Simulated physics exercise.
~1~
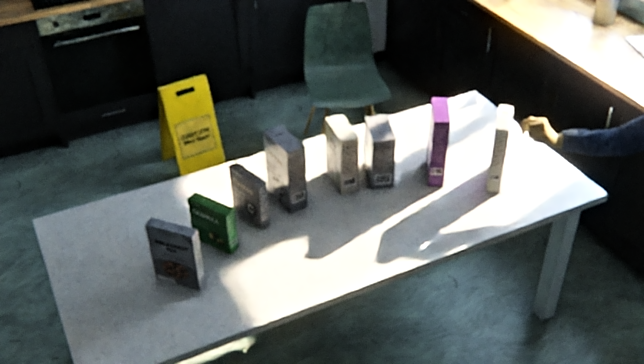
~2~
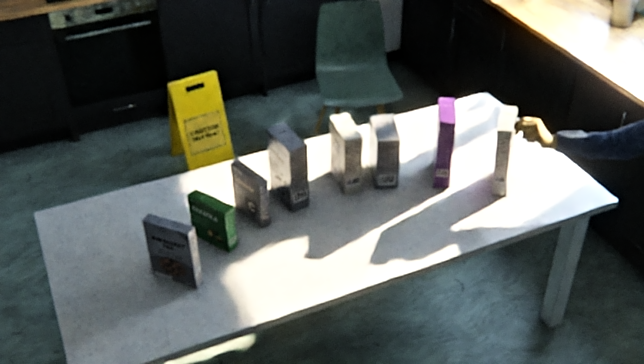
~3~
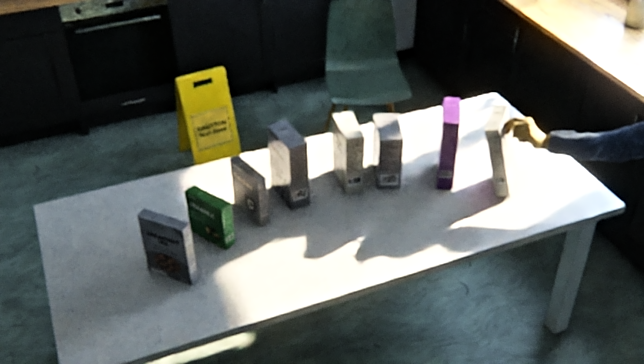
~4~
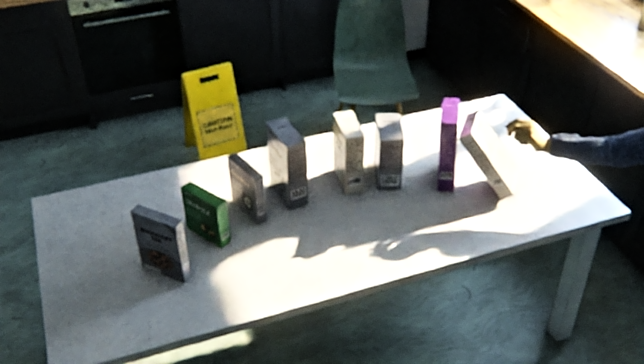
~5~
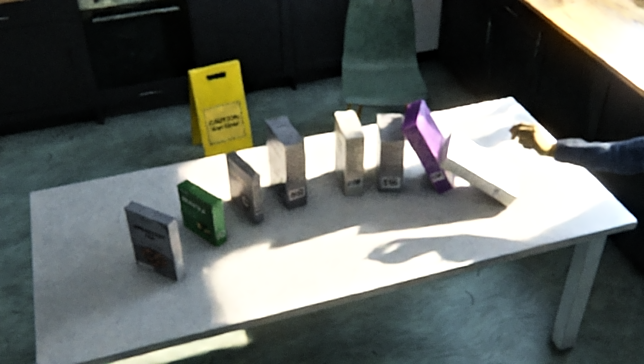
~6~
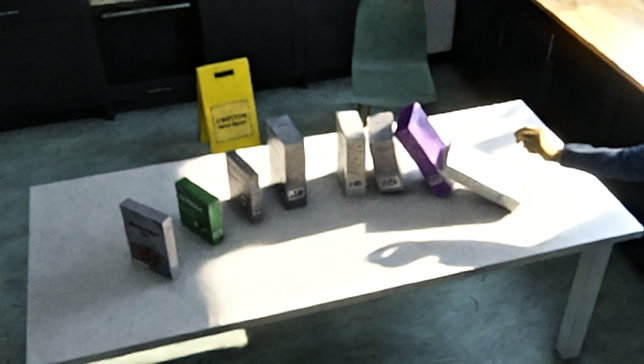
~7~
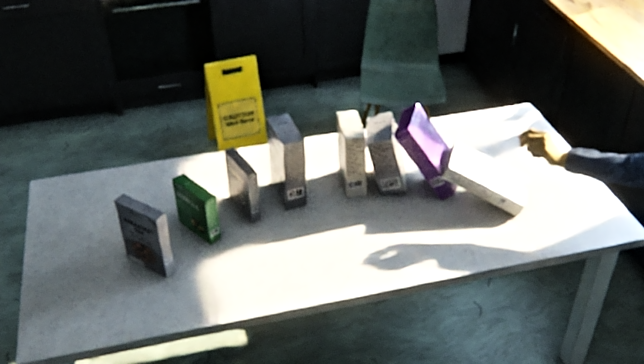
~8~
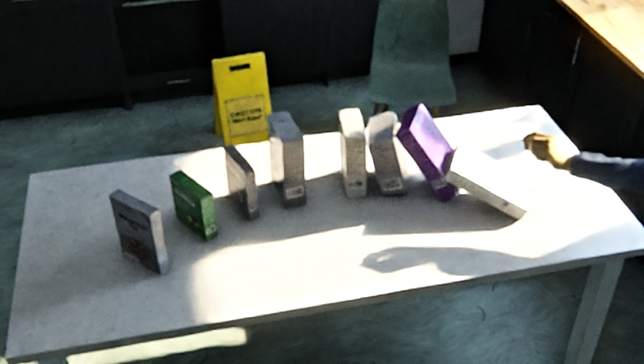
A pale box at the right end of a curved row of eight upright boxes tips left as a gloved hand pushes it from the right side of a white table. It falls against the purple box beside it and slides down until it lies almost flat, while the hand stays behind. The purple box tilts left onto the next grey box, which leans slightly towards its pale neighbour. There the toppling stops, with the purple box propped at a steep slant and the remaining boxes, including the green one, still standing.
